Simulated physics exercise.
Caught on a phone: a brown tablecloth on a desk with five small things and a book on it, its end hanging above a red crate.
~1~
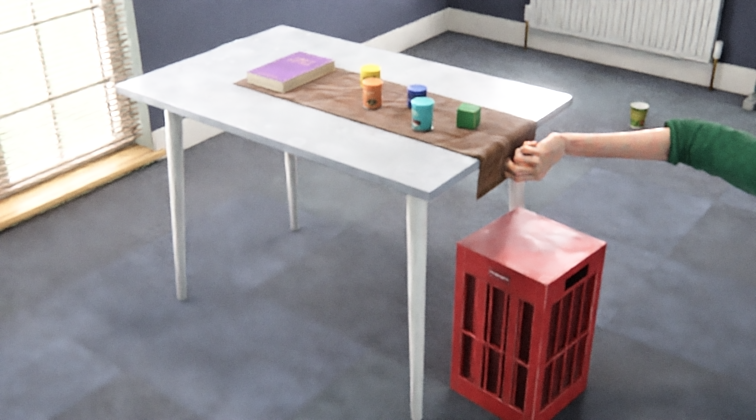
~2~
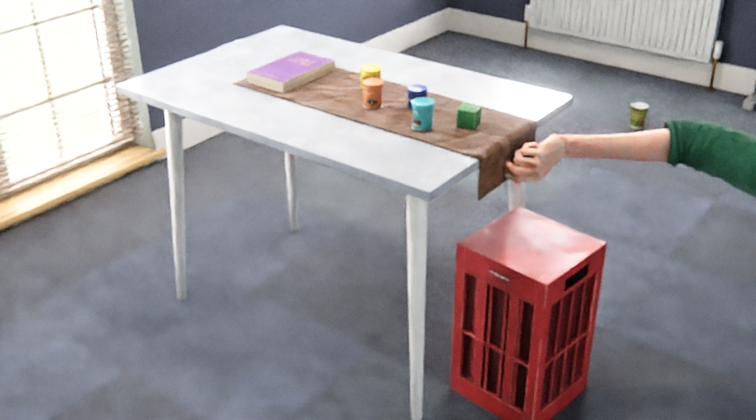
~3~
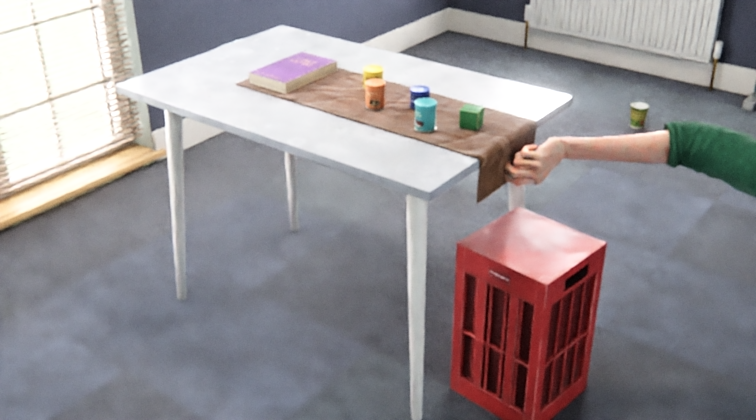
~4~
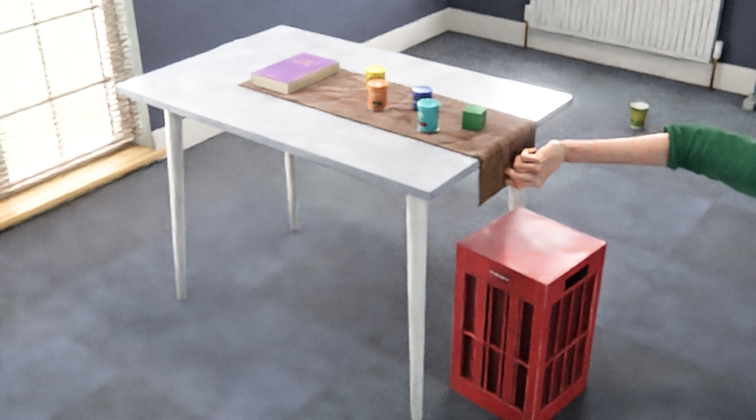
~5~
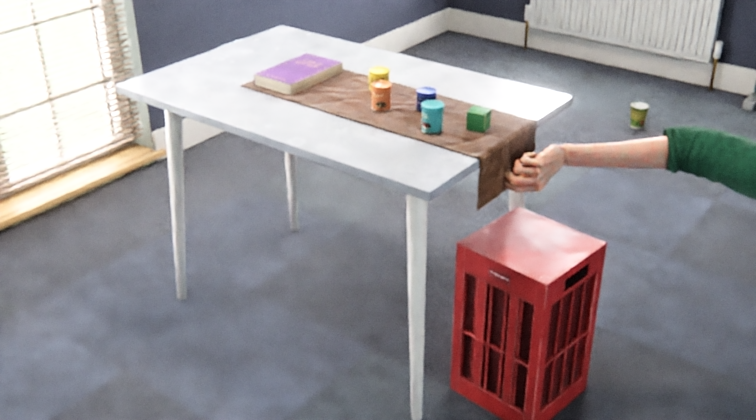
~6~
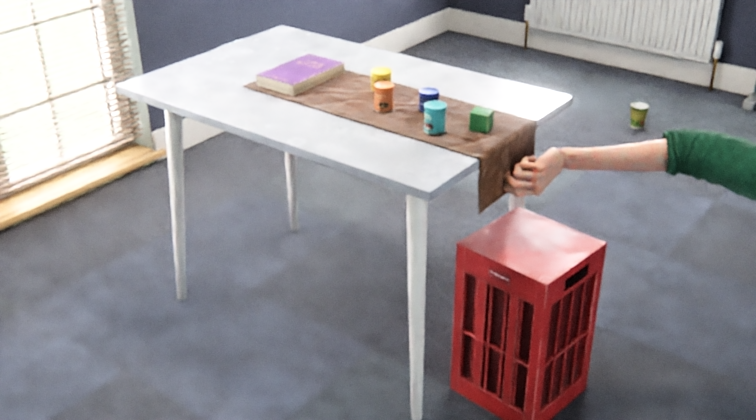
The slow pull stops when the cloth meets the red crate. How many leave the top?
The answer is one.
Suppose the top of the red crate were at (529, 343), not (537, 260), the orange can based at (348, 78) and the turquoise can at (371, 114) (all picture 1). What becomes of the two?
The orange can holds on, the turquoise can is carried off.
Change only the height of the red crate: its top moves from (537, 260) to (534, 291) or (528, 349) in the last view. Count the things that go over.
It would be 2 and 4.
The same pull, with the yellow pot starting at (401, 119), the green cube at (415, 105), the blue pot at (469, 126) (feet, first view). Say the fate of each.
The yellow pot survives; the green cube survives; the blue pot comes down.
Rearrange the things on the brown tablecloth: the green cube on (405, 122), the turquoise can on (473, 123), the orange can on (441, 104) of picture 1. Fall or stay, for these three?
The green cube holds on, the turquoise can comes down, the orange can survives.
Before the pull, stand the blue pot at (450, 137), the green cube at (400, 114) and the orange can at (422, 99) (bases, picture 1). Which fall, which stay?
The blue pot is carried off, the green cube holds on, the orange can keeps its place on top.
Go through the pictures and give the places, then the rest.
Hem (477, 200); green cube (469, 107); turquoise can (423, 101); blue pot (417, 88); orange can (373, 82); yellow pot (371, 68); top of the crate (537, 260), in the first frame.
Hem (478, 201); green cube (469, 107), in the second frame.
Hem (477, 203); turquoise can (426, 102), in the third frame.
Hem (479, 207); blue pot (423, 89); top of the crate (537, 260), in the fourth frame.
Hem (477, 211); orange can (382, 84), in the fifth frame.
Hem (479, 215); green cube (482, 111); turquoise can (436, 105); blue pot (429, 91); orange can (384, 85); yellow pot (382, 71), in the sixth frame.
Soon after, hem near (505, 218); all still up.
Then, hem on the crate; green cube gone.
At rest, hem on the crate; green cube gone. Over the edge go one.
